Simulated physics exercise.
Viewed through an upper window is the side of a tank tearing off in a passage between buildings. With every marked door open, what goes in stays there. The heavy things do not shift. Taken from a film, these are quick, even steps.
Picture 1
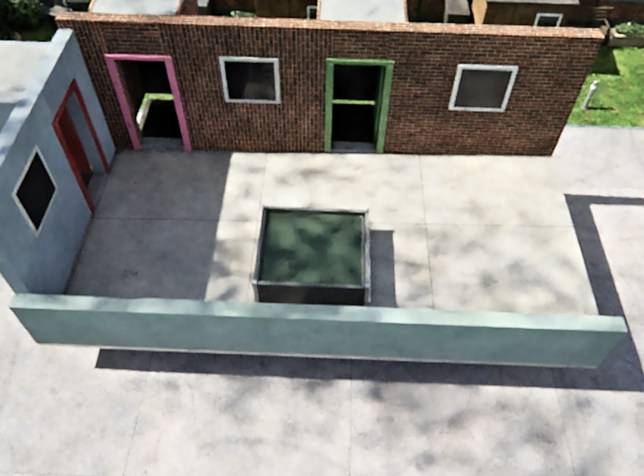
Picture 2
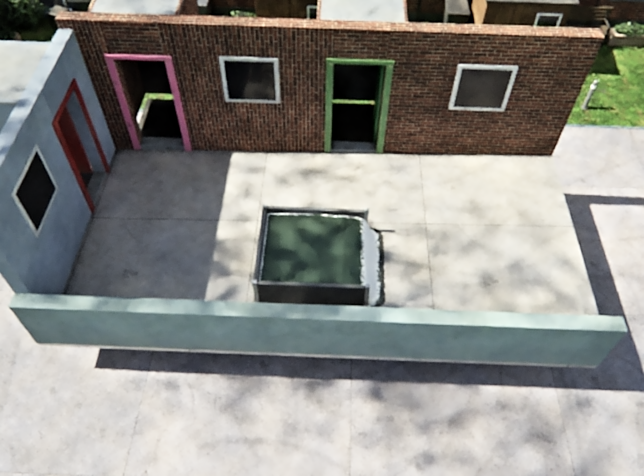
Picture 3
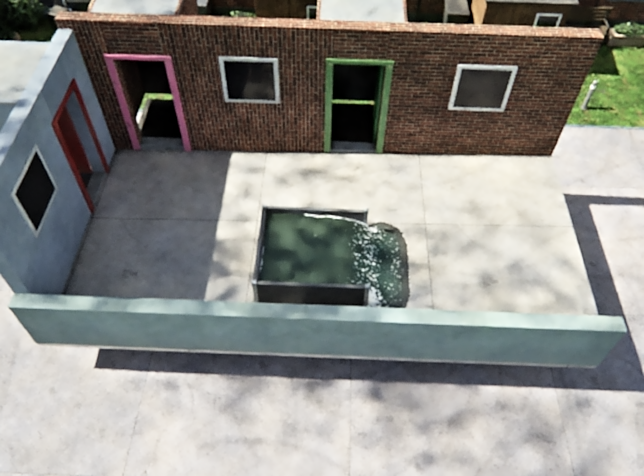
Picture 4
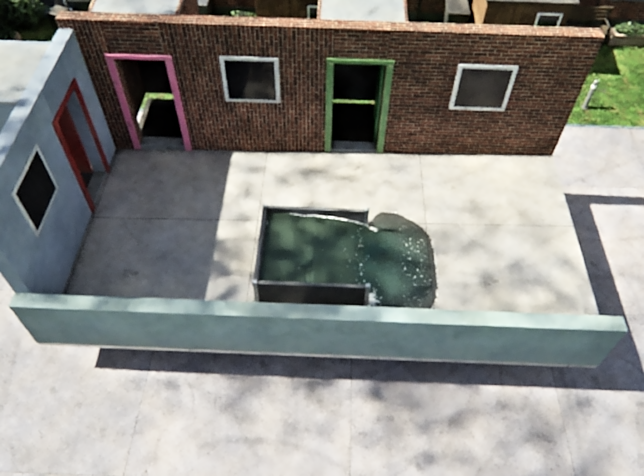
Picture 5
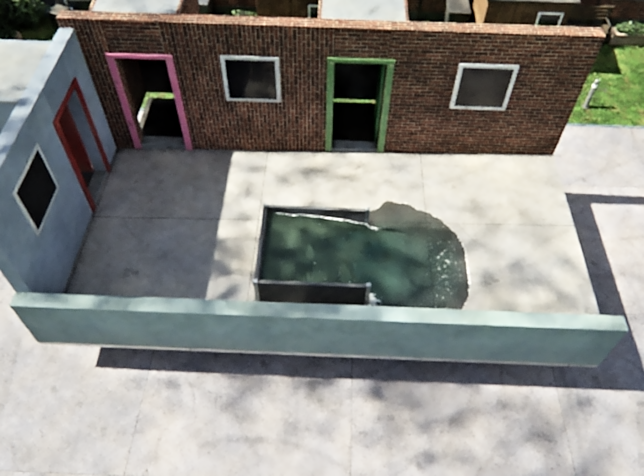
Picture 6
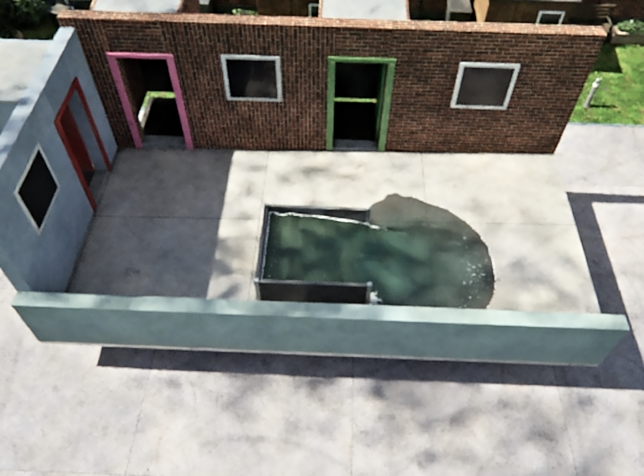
Dark green water burst out of the right side of a square tank in a walled courtyard, foaming at first, then spread rightward across the pale paving in a widening, rounded pool.
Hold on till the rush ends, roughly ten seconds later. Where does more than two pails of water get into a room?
The pink door will let through no more than two buckets; the red door will let through no more than two buckets; the green door will let through no more than two buckets.
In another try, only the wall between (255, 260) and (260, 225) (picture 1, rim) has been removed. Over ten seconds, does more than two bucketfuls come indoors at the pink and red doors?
Note - pink door: Below threshold; red door: Above threshold.
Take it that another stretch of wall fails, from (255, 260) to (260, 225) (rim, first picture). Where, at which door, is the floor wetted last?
The green door is last.
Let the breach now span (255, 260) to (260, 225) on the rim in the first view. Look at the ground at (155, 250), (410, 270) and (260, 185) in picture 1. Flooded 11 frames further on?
First soaked, second unwetted, third unwetted.
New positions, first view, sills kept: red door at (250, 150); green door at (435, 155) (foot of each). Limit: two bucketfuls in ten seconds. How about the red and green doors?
Red door: Comes in low; green door: Comes in low.
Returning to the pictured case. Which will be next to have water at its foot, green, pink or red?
It's the door marked green.
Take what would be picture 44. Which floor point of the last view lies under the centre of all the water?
Point: (409, 245).
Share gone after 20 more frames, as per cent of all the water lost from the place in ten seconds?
Estimated share: Close to 60 %.
A moment on, water covers 30 % of the floor; the pink door not reached, the red door not reached, the green door not reached.
Next, water covers 35 % of the floor; the pink door not reached, the red door not reached, the green door not reached.
Then, water covers 40 % of the floor; the pink door not reached, the red door not reached, the green door not reached.
Later, water covers 50 % of the floor; the pink door not reached, the red door not reached, the green door wet at the sill, nothing in.
In the end, water covers 45 % of the floor; the pink door wet at the sill, nothing in, the red door not reached, the green door wet at the sill, nothing in.
